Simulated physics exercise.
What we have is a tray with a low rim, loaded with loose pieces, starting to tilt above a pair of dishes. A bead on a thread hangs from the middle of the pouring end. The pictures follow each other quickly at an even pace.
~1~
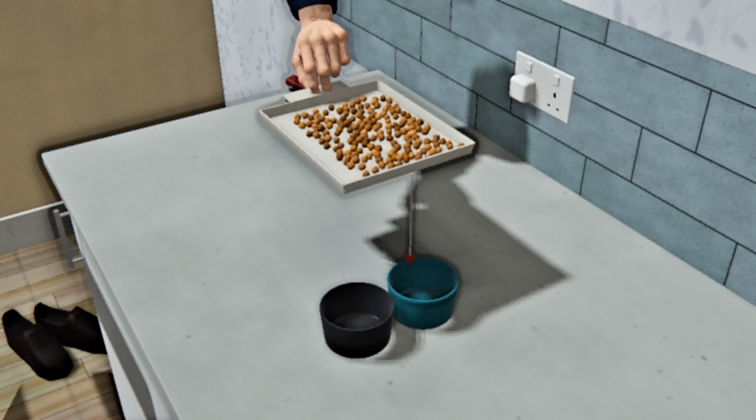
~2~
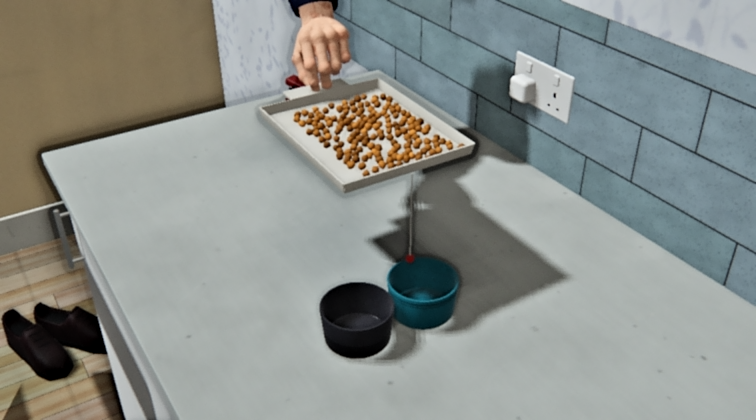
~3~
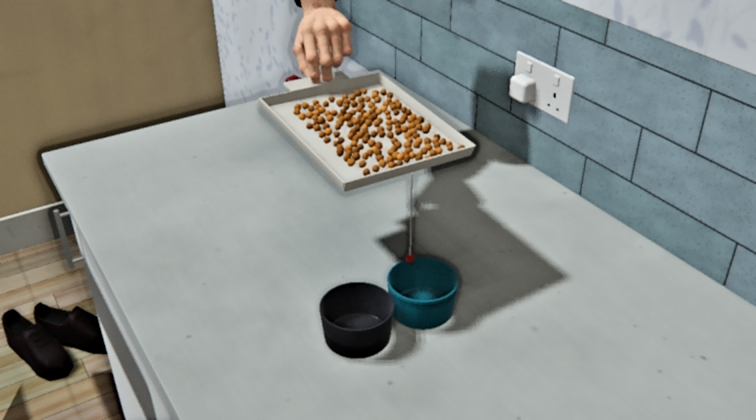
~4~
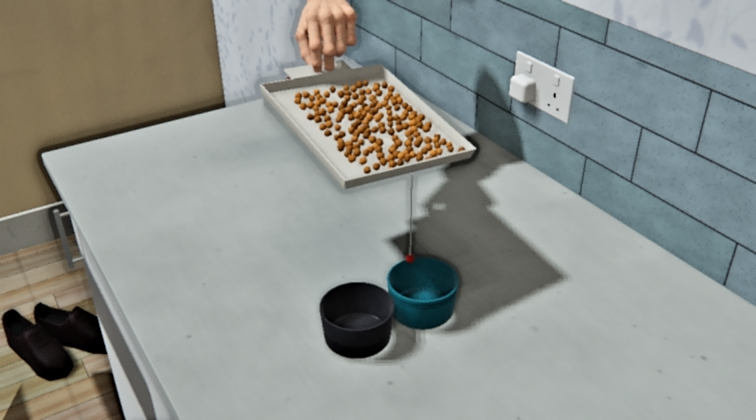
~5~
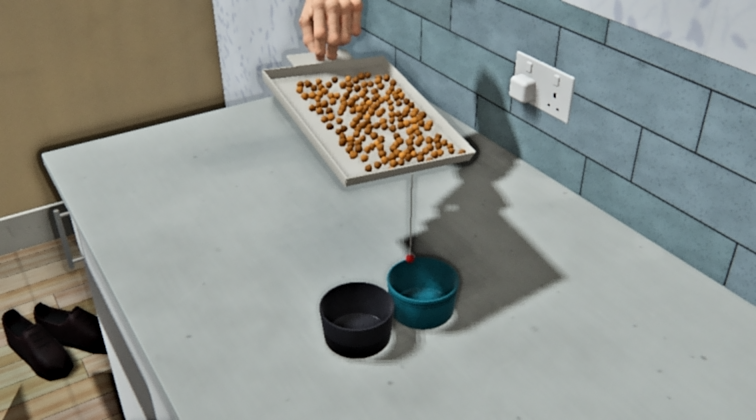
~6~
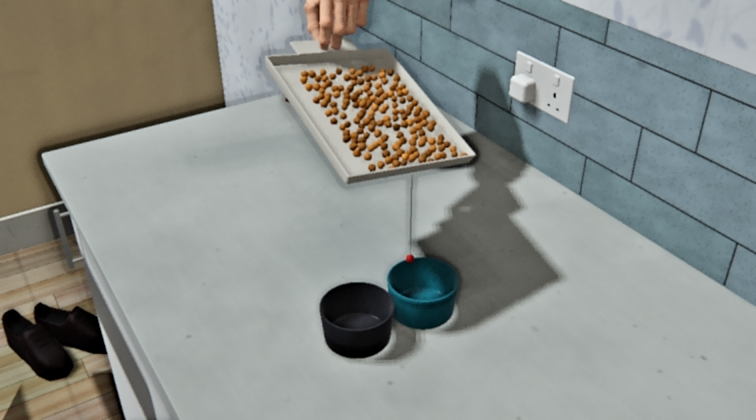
On a pale kitchen counter beside a blue-tiled wall, a hand holds the far end of a tray of roasted chickpeas above a dark dish and a teal dish. The hand gradually raises that end, and the tray slopes more steeply, its near end angling down toward the right corner.
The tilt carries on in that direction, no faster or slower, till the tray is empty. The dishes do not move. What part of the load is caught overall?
They take under half between them.
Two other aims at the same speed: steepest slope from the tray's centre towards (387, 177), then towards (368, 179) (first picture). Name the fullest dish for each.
First left, then left.
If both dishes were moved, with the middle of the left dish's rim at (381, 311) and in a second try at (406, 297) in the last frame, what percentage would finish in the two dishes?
Roughly 30 per cent, and 50 per cent.
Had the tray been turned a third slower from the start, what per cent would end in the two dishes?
Some 10 per cent.
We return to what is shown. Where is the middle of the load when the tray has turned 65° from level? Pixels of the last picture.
Near (427, 123).
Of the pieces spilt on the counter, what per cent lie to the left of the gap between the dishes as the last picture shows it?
Close to 10 per cent.
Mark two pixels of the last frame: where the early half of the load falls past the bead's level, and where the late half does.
At about (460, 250), then at (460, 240).
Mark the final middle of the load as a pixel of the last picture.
Near (471, 288).
Soon after the last picture, tray tipped steeply; all on the tray.
A little later, tray tipped past a quarter turn; about two thirds on the tray; a stray few in the right dish; a stray few outside both; about a third in the air.
Later still, tray tipped past a quarter turn; about a quarter in the right dish; most outside both.
At rest, tray tipped past a quarter turn; none in the left dish; about a quarter in the right dish; most outside both.
